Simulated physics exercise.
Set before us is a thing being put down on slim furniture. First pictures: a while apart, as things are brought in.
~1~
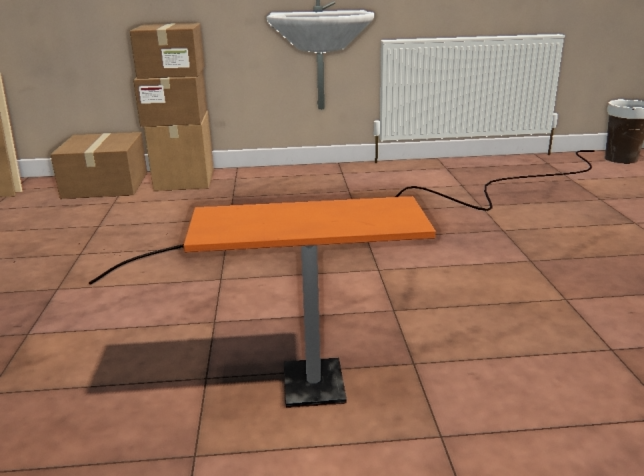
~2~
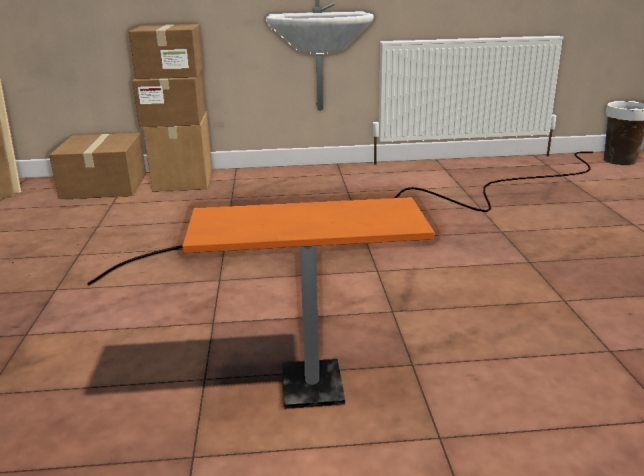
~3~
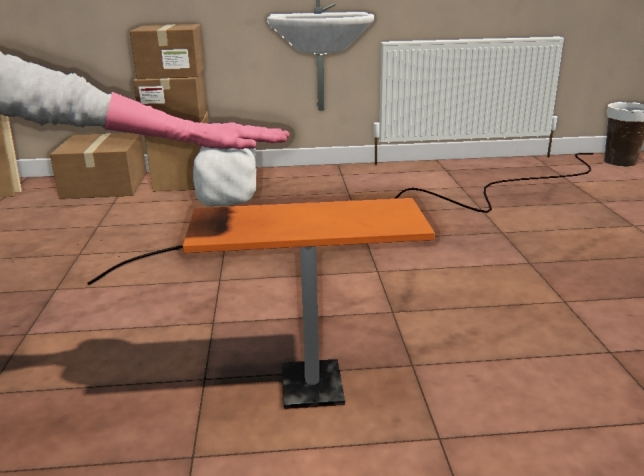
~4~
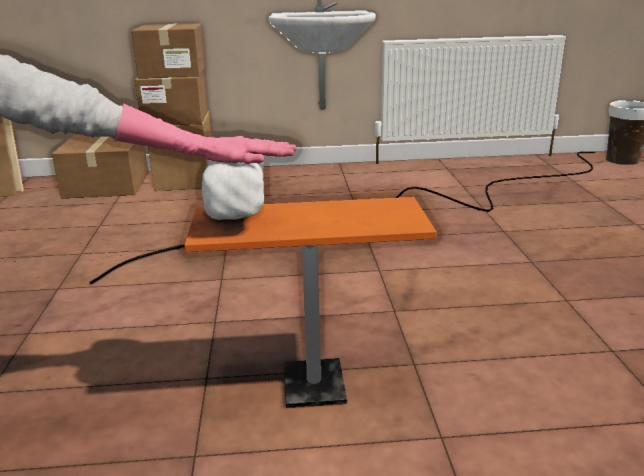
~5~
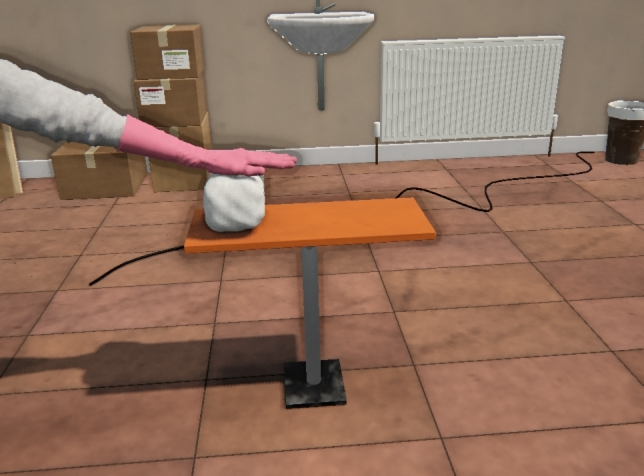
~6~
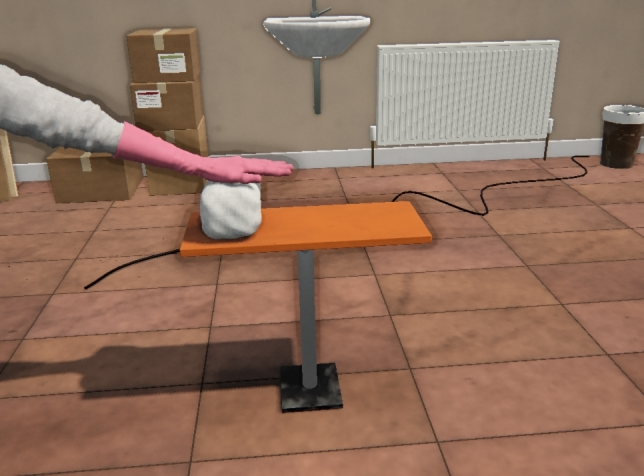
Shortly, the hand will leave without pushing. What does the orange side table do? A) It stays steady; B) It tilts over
Option A: It stays steady.
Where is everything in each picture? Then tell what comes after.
The first picture shows orange side table (308, 222).
The second picture shows orange side table (307, 223).
The third picture shows still on the way; orange side table (308, 223); cushion (226, 169).
The fourth picture shows still on the way; orange side table (309, 223); cushion (234, 183).
The fifth picture shows still on the way; orange side table (308, 223); cushion (235, 194).
The sixth picture shows in place, still held; orange side table (305, 227); cushion (232, 202).
Then, 0.30 s on from there, orange side table at rest near (305, 227).
In the end, the orange side table keeps steady, near (304, 227).
